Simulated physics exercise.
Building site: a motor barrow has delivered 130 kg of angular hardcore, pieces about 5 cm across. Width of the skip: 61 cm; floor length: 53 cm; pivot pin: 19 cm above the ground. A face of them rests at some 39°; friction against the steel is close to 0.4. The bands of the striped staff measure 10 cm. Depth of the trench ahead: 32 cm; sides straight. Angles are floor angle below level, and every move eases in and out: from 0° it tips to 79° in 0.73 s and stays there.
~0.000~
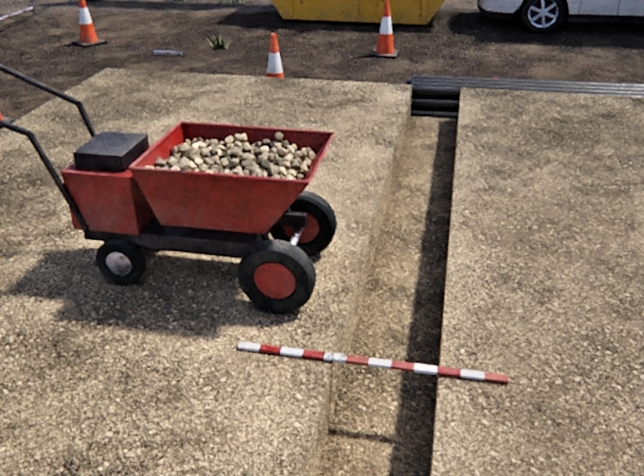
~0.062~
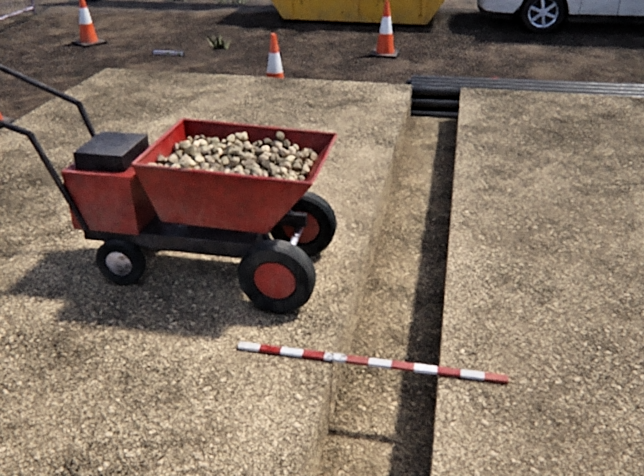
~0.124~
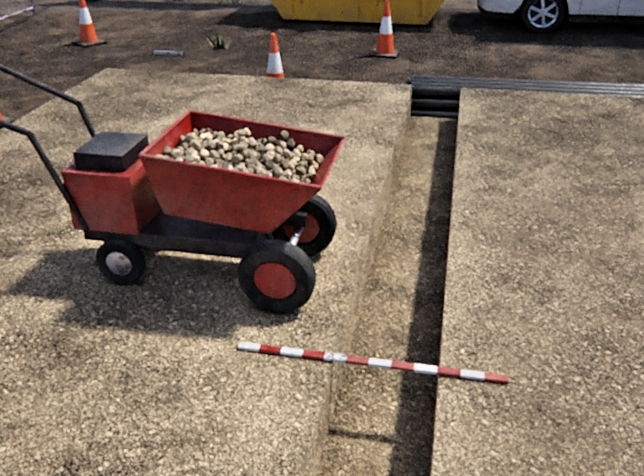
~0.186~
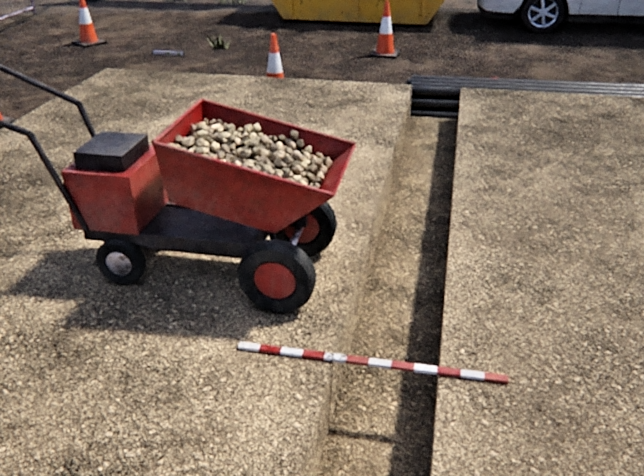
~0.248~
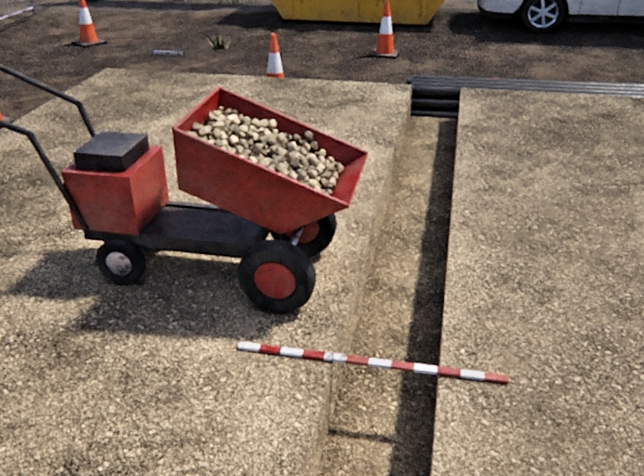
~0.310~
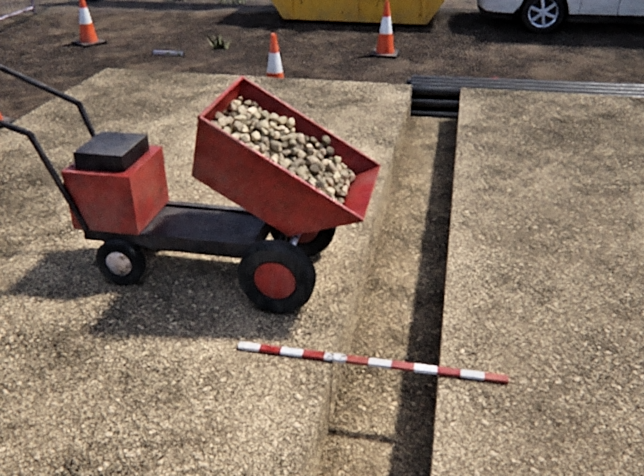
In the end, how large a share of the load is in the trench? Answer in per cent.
A share of roughly 70 %.
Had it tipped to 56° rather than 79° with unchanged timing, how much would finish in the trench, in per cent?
In that case around 20 percent.
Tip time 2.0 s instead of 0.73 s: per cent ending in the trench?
Probably about 95 in a hundred.
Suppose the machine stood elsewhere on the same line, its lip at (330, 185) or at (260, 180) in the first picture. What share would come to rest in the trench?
Roughly 50 percent for the first, and 100 percent for the second.
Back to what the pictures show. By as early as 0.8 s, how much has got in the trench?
By that point it's something like 30 in a hundred.
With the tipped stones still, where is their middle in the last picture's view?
I'd point to around (425, 327).
After 0.6 s the floor is at 67°; 100 % in the skip; the foremost stones are at (395, 255).
After 0.8 s the floor is at 79°; 57 % in the skip, 28 % in the trench, 15 % past the trench; the foremost stones are at (481, 300).
After 1.2 s the floor is at 79°; 13 % in the skip, 56 % in the trench, 31 % past the trench; the foremost stones are at (615, 307).
After 3.1 s the floor is at 79°; 0 % in the skip, 70 % in the trench, 30 % past the trench; the foremost stones are past the picture's edge.
